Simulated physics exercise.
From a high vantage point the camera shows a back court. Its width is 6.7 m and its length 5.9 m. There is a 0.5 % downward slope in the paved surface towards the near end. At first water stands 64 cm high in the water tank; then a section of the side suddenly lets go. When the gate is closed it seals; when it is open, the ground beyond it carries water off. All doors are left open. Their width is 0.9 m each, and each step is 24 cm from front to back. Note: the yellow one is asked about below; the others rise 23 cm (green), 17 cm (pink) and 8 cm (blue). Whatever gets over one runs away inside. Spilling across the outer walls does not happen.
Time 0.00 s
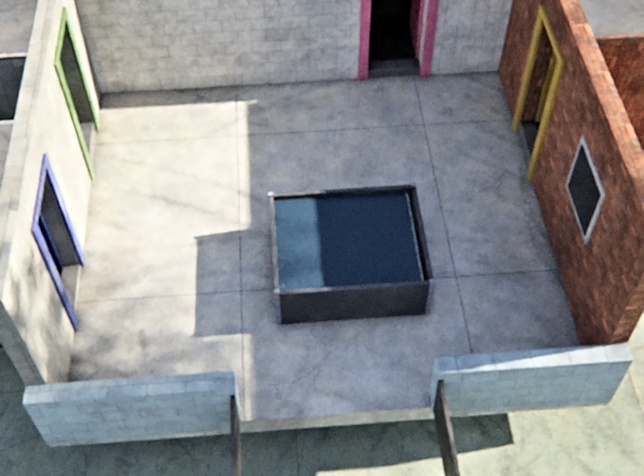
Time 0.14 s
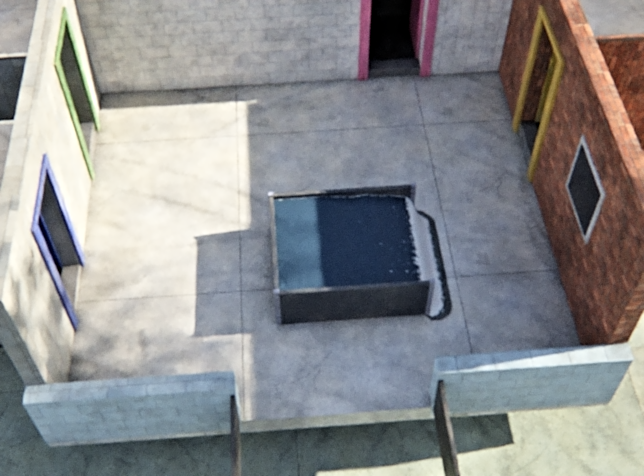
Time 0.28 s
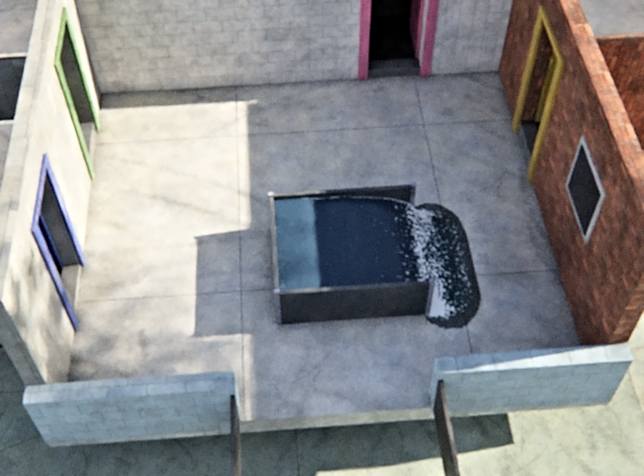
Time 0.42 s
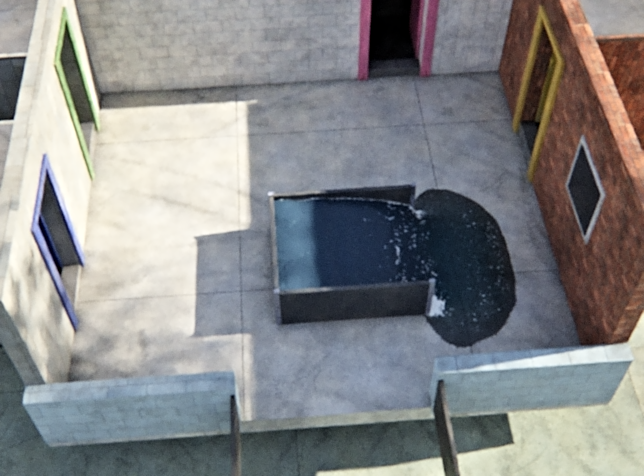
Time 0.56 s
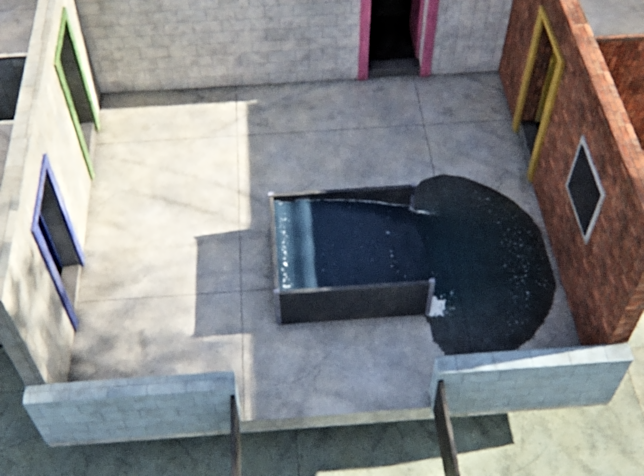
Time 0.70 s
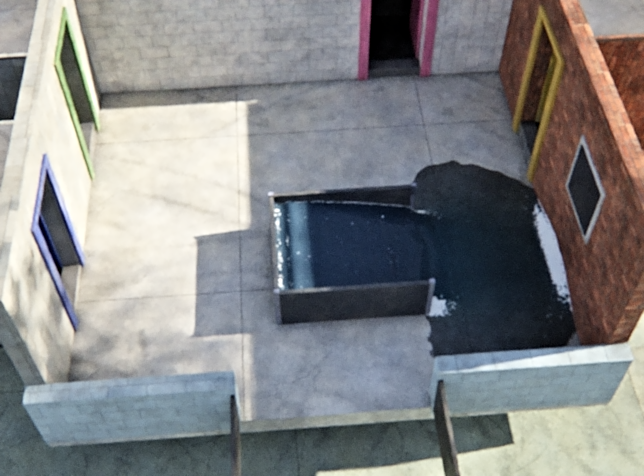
In a walled back court, the right side of a square water tank opened and dark water poured out, fanning across the paving until it reached the brick wall on the right.
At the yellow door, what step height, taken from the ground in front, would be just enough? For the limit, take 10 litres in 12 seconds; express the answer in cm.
12.5 cm.
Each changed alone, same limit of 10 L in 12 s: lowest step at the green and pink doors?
About 7.0 cm at green and about 10.5 cm at pink.
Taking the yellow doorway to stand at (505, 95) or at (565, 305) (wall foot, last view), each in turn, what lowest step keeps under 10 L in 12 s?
Roughly 15 and 30 cm.
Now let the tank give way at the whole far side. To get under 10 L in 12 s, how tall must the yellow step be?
At least roughly 7.0 centimetres tall.
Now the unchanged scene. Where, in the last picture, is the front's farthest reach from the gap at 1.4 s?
Roughly at (512, 121) in the last view.
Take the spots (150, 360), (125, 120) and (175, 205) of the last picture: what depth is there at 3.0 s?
First spot about 0 cm, second about 0 cm, third about 0 cm.
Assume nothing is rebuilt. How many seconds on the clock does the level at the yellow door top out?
Around 2.0 s.
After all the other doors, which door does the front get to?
The green one.
After 1.4 s water covers 20 % of the floor, deepest (42 cm) near (589, 378); 14 cm at the yellow door, 0 litres in over its 26 cm step.
After 3.0 s water covers 35 % of the floor, deepest (30 cm) near (589, 378); 13 cm at the yellow door, 0 litres in over its 26 cm step.
After 12.0 s water covers 100 % of the floor, deepest (8 cm) near (248, 254); 4 cm at the yellow door, 0 litres in over its 26 cm step.
At the yellow door as built, the water arrived by 1.1 s and peaked near 18 cm at 2.0 s.
Run again over the same 12 s with other heights there, 20 litres in over 10 cm, 5 litres over 14 cm. The limit of 10 litres is kept from about 12.5 cm up.
